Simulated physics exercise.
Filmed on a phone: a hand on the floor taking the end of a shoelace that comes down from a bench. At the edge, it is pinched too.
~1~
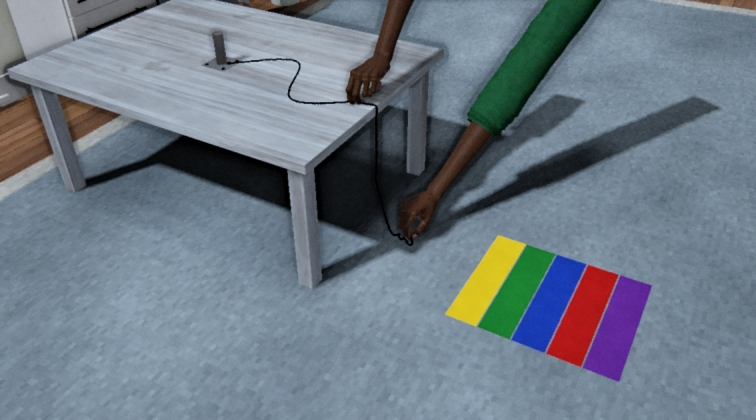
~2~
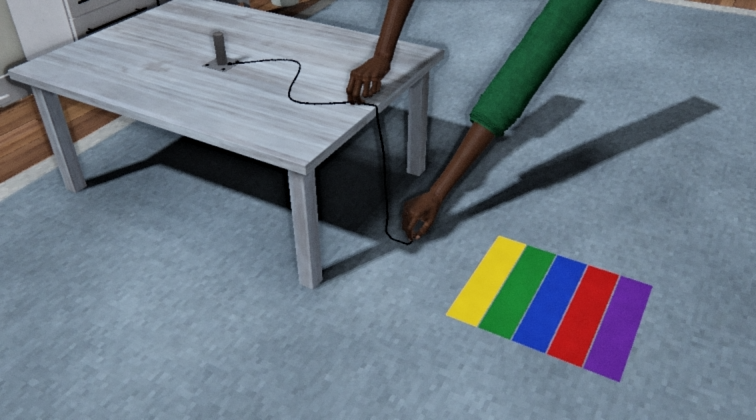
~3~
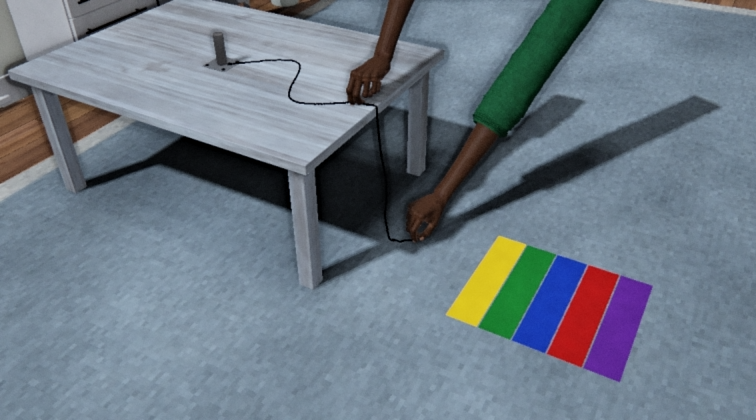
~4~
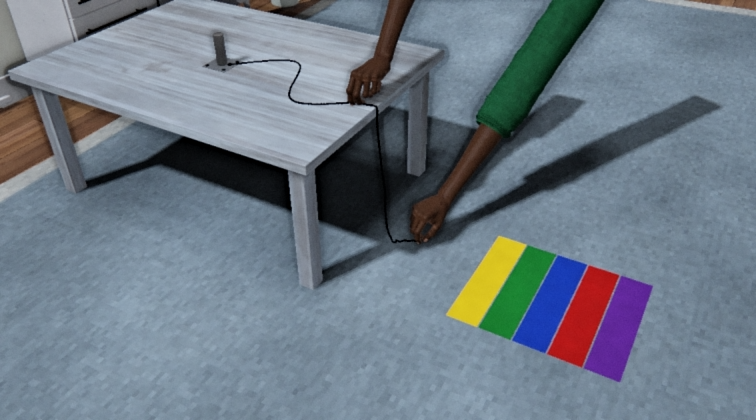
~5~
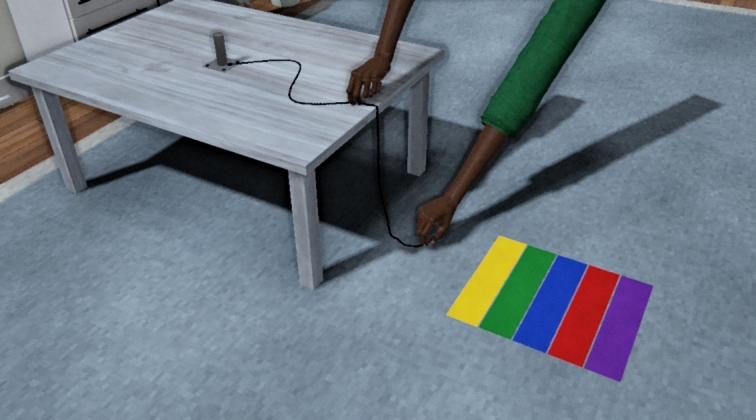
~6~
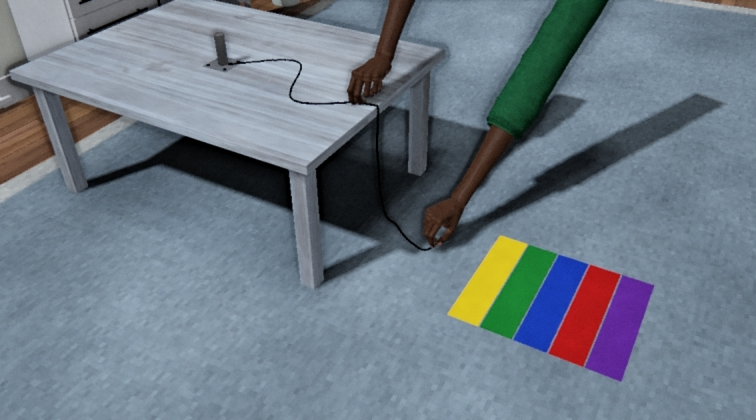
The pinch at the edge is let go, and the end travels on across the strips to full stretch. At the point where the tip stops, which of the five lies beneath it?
The red strip lies beneath it.
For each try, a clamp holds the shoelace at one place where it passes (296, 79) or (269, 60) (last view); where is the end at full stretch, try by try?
Approximately (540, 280) and (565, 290), respectively.
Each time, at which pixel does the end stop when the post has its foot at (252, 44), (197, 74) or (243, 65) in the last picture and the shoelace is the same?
In pixels, the answers are (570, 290), (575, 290) and (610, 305).
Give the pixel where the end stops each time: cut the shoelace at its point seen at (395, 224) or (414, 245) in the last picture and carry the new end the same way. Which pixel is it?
First try near (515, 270), second near (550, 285).
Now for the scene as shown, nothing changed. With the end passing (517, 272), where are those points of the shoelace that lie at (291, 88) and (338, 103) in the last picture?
First at (343, 91), next at (381, 132).
Early on, end near (517, 272); over green.
Midway, end near (561, 287); over blue.
At the end of the slack, end near (587, 296); over red. The red one.
